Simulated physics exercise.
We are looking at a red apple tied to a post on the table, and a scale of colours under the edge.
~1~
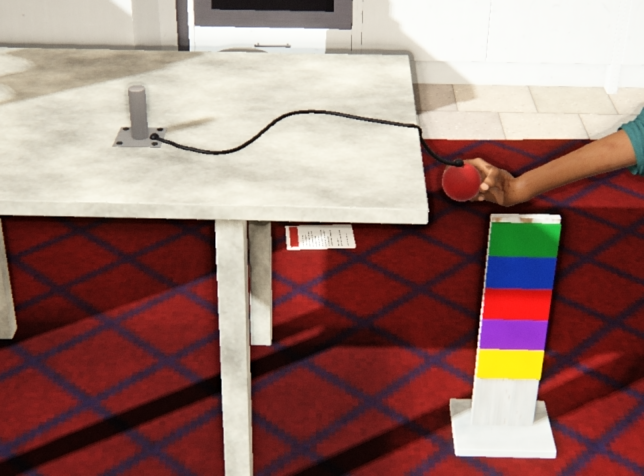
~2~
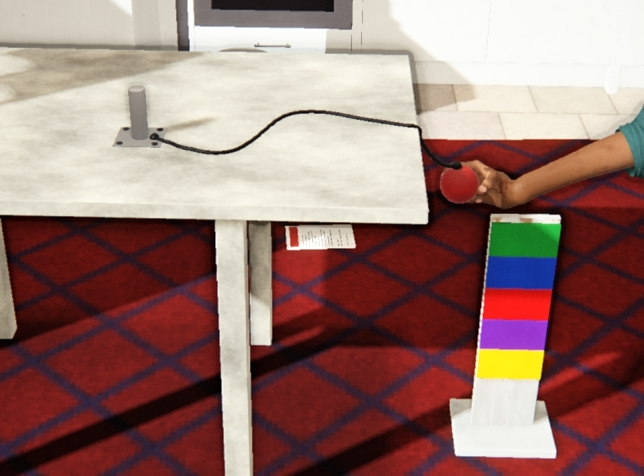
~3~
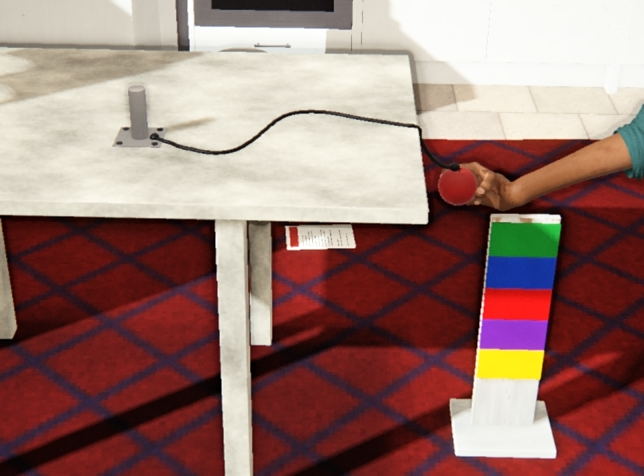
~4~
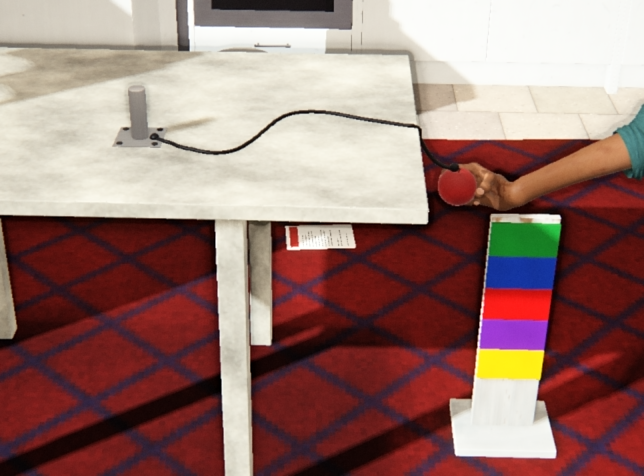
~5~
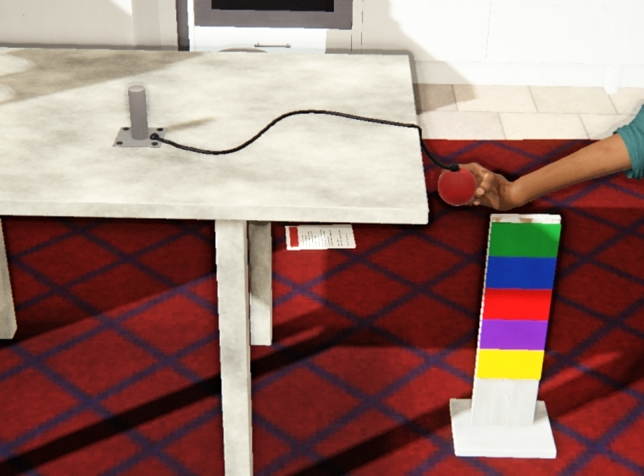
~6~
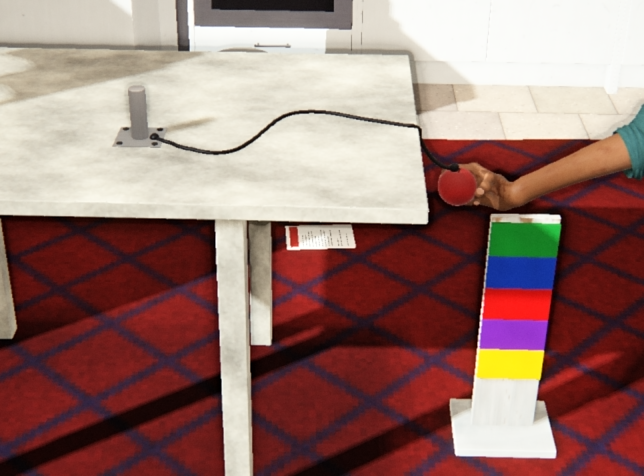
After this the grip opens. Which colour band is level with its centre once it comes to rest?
The blue band.
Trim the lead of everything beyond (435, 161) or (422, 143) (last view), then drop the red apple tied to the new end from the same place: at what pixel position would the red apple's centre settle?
(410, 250) and (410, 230).
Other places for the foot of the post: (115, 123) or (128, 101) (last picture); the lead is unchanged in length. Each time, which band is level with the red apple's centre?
First try: Green; second try: Green.
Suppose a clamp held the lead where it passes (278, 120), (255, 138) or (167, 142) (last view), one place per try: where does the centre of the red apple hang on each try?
In order: (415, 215), then (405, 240), then (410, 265).
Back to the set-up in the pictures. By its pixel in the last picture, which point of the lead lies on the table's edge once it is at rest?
Look near (352, 117).
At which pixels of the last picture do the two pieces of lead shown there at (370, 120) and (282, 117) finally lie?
About (418, 151), and the other about (342, 132).
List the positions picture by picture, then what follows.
The first picture shows red apple (462, 182); green (525, 241); blue (521, 274); red (517, 305); purple (513, 336); yellow (510, 365).
The second picture shows red apple (460, 184); lead through (180, 147) (245, 146) (279, 119) (340, 115) (406, 126).
The third picture shows red apple (458, 186).
The fourth picture shows red apple (458, 186); lead through (180, 147) (245, 146) (279, 119) (340, 115) (406, 126).
The fifth picture shows red apple (458, 186).
The sixth picture shows red apple (458, 186); lead through (180, 147) (245, 146) (279, 119) (340, 115) (406, 126).
A little later, apple near (406, 255); level with blue.
Next, apple near (432, 266); level with blue.
When it is over, apple near (414, 268); level with blue. Its middle rests at the blue band.
